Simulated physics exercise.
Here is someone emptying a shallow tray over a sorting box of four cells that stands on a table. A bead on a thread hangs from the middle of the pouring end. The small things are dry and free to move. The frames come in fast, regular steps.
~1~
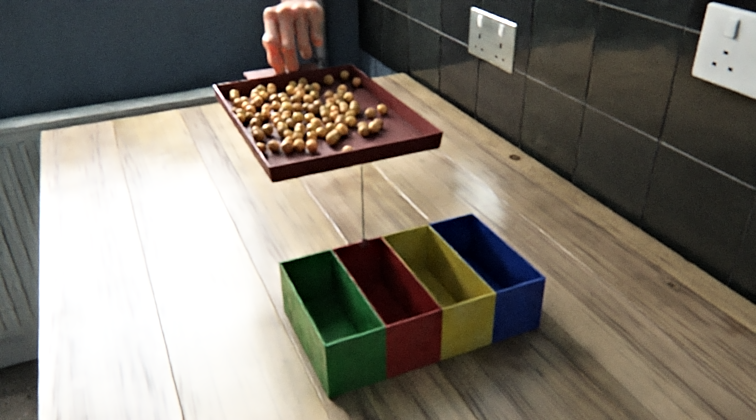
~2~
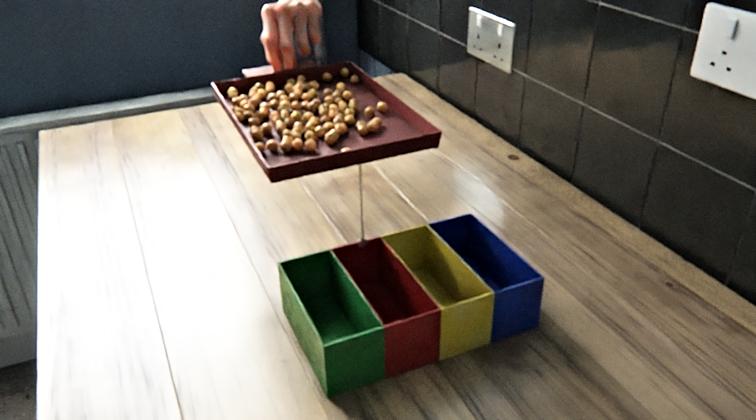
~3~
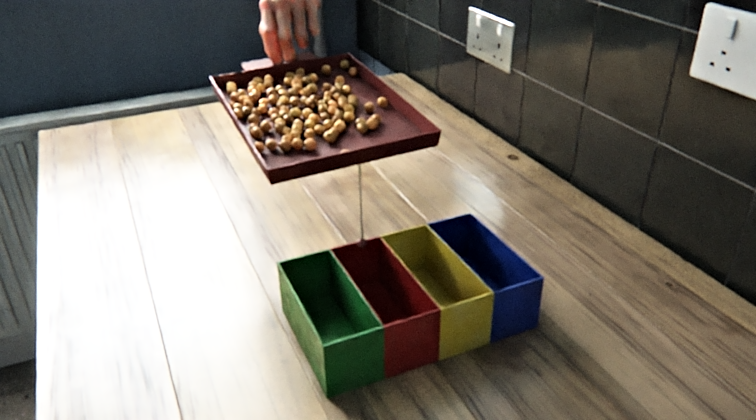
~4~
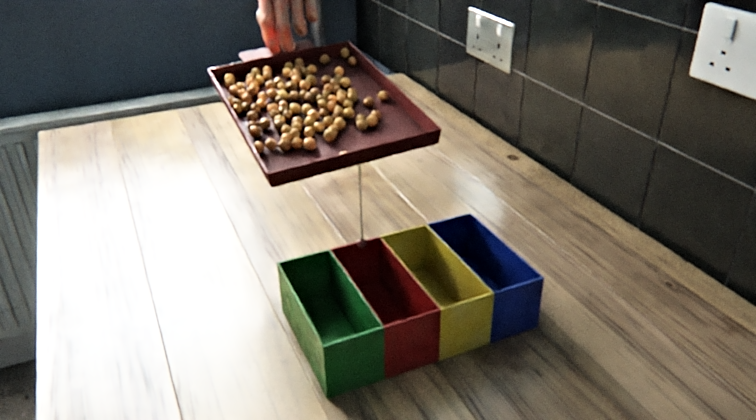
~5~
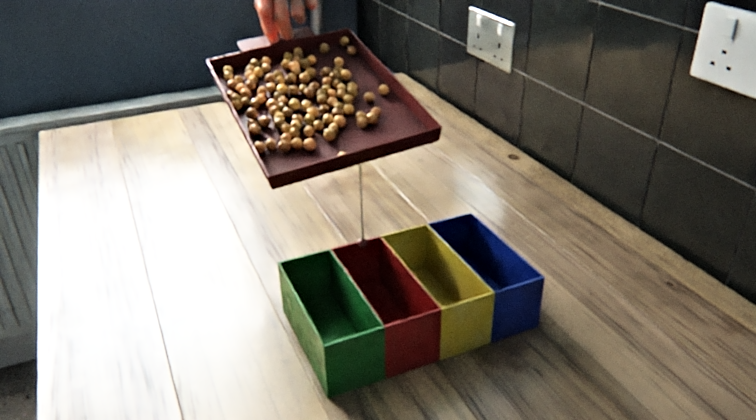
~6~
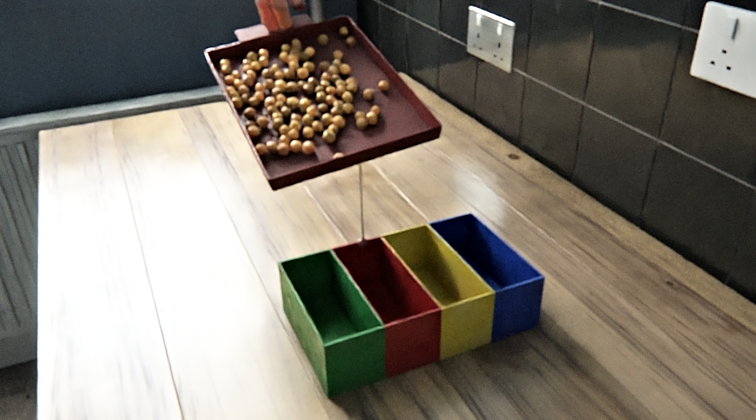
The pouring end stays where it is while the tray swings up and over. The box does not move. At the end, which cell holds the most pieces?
The green cell gets the most.
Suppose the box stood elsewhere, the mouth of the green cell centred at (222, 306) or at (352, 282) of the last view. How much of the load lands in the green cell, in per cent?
First some 0, then 20 per cent.
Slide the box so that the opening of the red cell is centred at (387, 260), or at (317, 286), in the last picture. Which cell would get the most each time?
At the first place green, at the second the cell in red.
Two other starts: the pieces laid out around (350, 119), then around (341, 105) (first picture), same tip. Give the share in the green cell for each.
Roughly 50 per cent, and 50 per cent.
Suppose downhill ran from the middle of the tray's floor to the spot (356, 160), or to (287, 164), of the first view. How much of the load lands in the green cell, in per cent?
First some 30, then 50 per cent.
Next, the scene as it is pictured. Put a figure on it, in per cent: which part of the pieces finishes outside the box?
It comes to 50 per cent or so.
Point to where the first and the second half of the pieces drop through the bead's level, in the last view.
At about (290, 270), then at (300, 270).
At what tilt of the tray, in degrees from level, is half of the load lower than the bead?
At about 100°.
Just after the last frame, tray tipped steeply; almost all on the tray; just a few falling or outside the box.
A moment on, tray tipped right over; roughly half on the tray; about a tenth in the green cell; just a few in the red cell; roughly half falling or outside the box.
Further on, tray tipped past a quarter turn; roughly half in the green cell; about a tenth in the red cell; roughly half falling or outside the box.
When it is over, tray tipped past a quarter turn; roughly half in the green cell; about a tenth in the red cell; not one in the yellow cell; not one in the blue cell; roughly half outside the box.
